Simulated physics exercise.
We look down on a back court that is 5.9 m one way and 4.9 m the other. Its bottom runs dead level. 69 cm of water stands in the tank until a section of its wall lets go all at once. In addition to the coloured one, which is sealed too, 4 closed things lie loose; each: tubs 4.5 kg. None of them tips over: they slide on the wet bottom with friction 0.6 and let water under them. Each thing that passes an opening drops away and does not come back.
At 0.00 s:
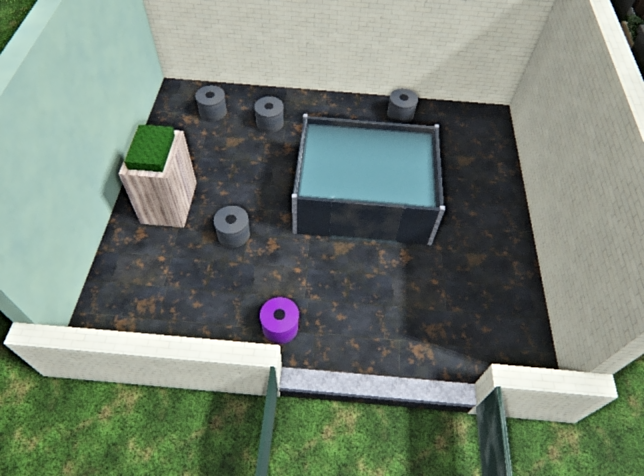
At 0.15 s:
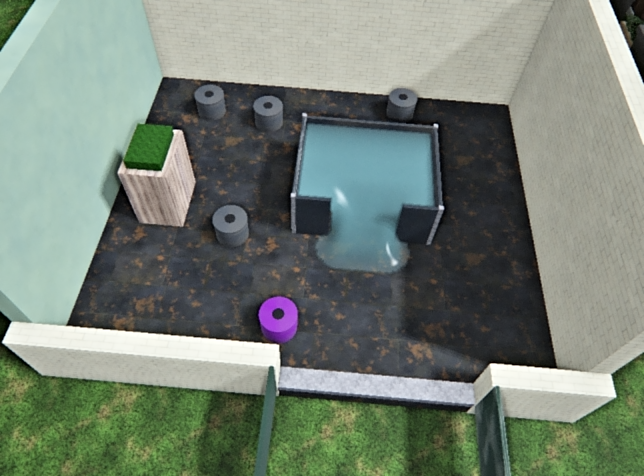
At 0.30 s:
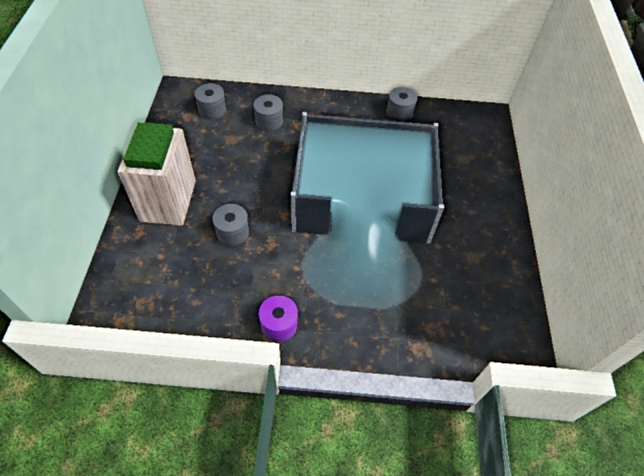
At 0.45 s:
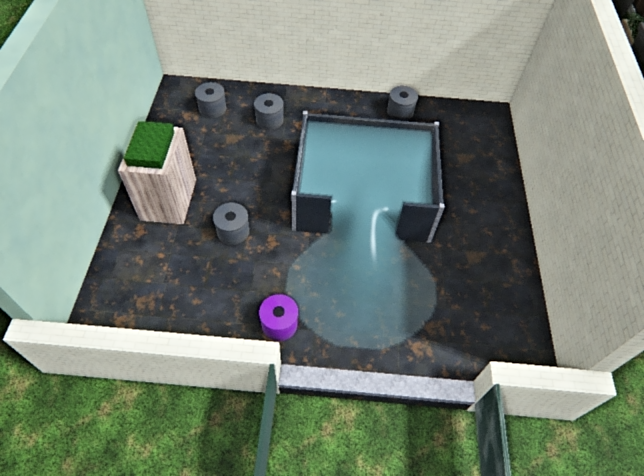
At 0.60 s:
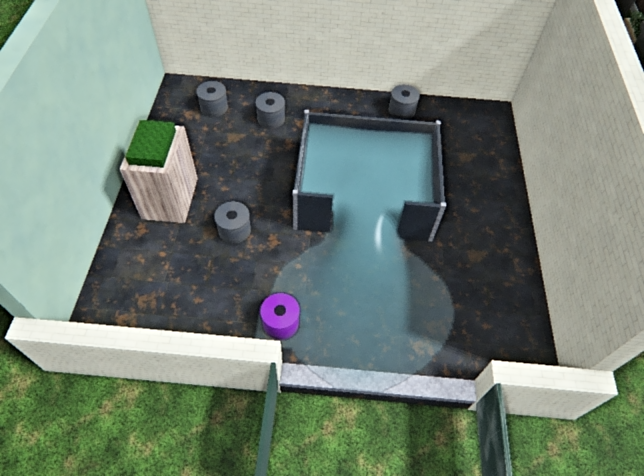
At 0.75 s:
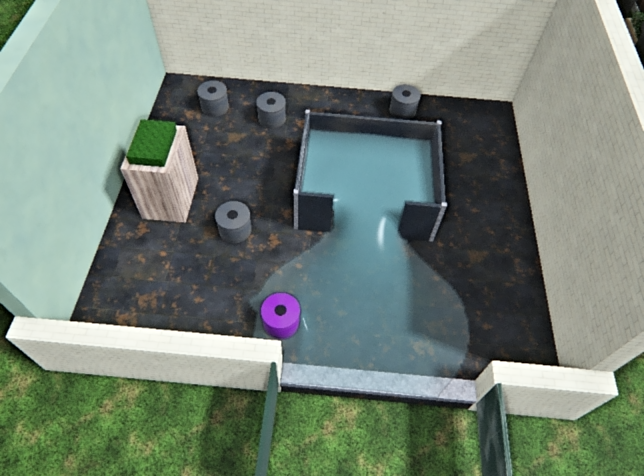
Water poured out through a gap in the front of a raised tank and spread across the dark courtyard floor to the front threshold, reaching around the purple tub, which stayed where it was.
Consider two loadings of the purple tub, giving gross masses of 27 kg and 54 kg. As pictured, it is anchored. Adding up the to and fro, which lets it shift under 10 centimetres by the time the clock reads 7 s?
The answer is that only the 54 kg loading works.
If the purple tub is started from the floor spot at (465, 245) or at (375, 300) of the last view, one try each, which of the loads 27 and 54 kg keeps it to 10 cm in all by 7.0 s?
One by one: Lighter mass suffices; no mass suffices.
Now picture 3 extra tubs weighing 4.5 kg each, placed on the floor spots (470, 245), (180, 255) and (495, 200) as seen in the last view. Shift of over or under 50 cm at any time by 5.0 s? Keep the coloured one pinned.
One after another they come out within the mark, within the mark, within the mark.
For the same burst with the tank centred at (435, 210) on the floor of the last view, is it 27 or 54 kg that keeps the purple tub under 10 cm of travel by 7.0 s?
Then, in short, the light one works.
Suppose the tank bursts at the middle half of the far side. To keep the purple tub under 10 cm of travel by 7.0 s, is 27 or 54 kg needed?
With that failure, the small mass keeps it.
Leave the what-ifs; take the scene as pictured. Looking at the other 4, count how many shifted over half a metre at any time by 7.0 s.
That makes 0.
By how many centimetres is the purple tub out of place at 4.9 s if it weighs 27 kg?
Around 50 centimetres out of place.
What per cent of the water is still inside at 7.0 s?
38 %.
After 1.4 s the purple tub would be 22 cm from its start with 27 kg and 0 cm from its start with 54 kg; 9 cm of water round it then.
After 3.1 s the purple tub would be 51 cm from its start with 27 kg and 0 cm from its start with 54 kg; 6 cm of water round it then.
After 4.9 s the purple tub would be 51 cm from its start with 27 kg and 0 cm from its start with 54 kg; 4 cm of water round it then.
After 7.0 s the purple tub would be 51 cm from its start with 27 kg and 0 cm from its start with 54 kg; 3 cm of water round it then.
